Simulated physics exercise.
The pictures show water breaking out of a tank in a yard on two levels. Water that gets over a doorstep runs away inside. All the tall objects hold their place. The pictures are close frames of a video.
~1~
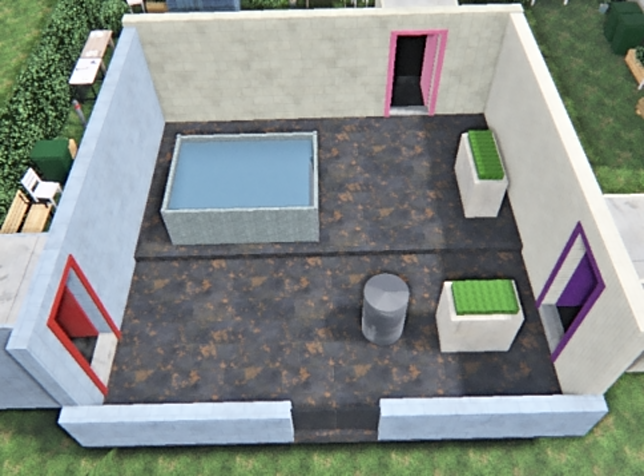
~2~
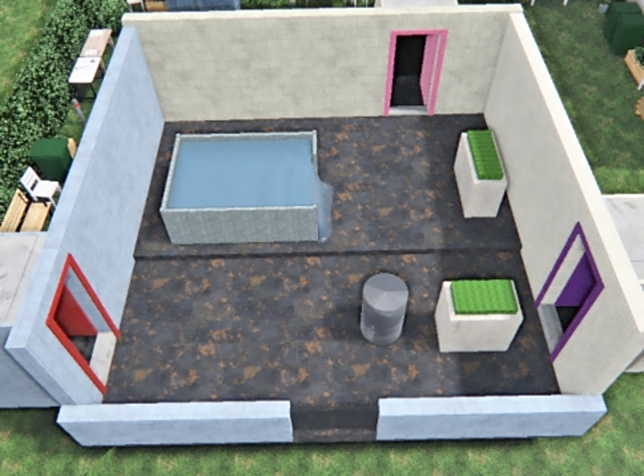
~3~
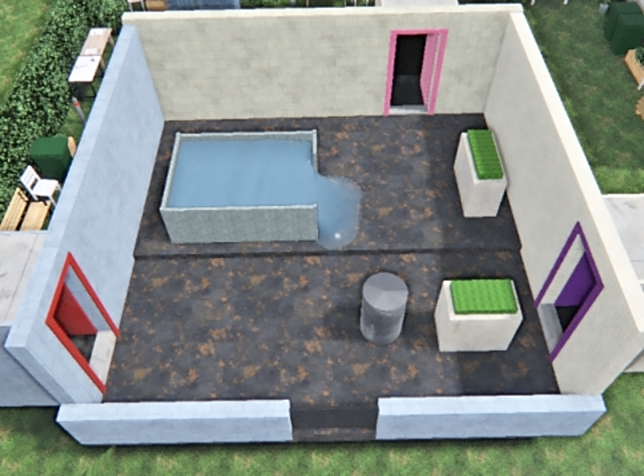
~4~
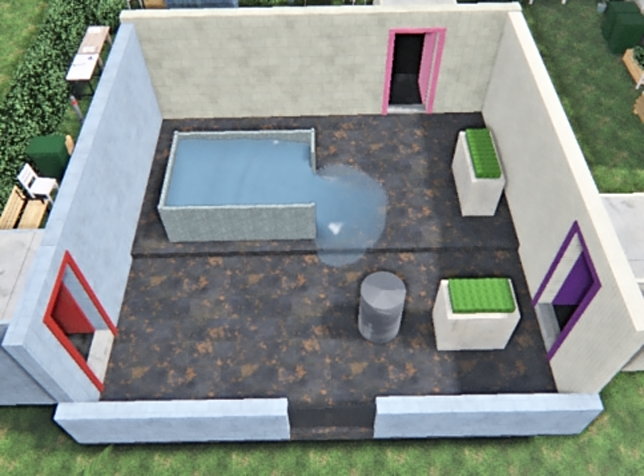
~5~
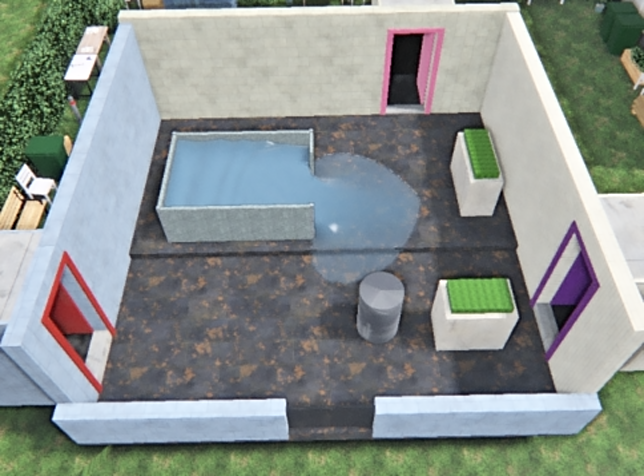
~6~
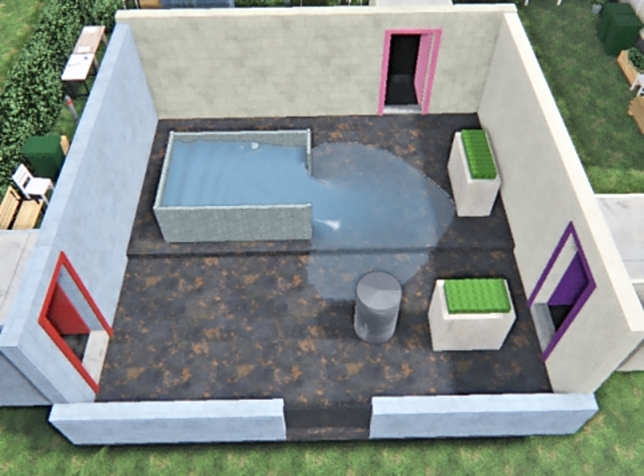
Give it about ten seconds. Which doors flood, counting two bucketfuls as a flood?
One by one: The pink door lets in a lot; the red door admits no more than that; the purple door lets in a lot.
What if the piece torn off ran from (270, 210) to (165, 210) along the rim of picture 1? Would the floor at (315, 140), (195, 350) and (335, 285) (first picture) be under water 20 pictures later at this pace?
In that order: Not flooded, covered, under water.
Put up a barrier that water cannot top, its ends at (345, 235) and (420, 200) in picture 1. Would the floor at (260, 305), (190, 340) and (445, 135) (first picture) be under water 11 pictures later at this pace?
In turn: Not flooded, dry, awash.
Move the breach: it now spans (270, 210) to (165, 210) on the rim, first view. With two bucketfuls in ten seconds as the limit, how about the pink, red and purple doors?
My reading: The pink door is under, the red door passes that mark, the purple door goes over.
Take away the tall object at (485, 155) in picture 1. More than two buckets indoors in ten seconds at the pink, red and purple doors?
The pink door lets more in; the red door takes less; the purple door passes that mark.
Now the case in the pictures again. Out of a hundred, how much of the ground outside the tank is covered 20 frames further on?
I make it 50 per cent.
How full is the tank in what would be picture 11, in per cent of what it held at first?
Some 66 per cent.
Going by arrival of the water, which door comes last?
Last comes the red door.
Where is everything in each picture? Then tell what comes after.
The first picture shows still water in the tank at (244, 173).
In the second picture, water pours out at (314, 202) and has run to (324, 185).
In the third picture, the front is at (353, 186), out from the gap at (314, 202).
In the fourth picture, water pours out at (312, 202) and has run to (381, 191).
In the fifth picture, water pours out at (311, 203) and has run to (413, 195).
In the sixth picture, water pours out at (308, 203) and has run to (447, 201).
A moment on, water covers 35 % of the floor; the pink door not reached, the red door not reached, the purple door not reached.
Next, water covers 40 % of the floor; the pink door wet at the sill, nothing in, the red door not reached, the purple door under two buckets in.
Then, water covers 50 % of the floor; the pink door over two buckets in, the red door not reached, the purple door over two buckets in.
Later, water covers 90 % of the floor; the pink door far over two buckets in, the red door wet at the sill, nothing in, the purple door over two buckets in.
In the end, water covers 100 % of the floor; the pink door far over two buckets in, the red door wet at the sill, nothing in, the purple door over two buckets in.
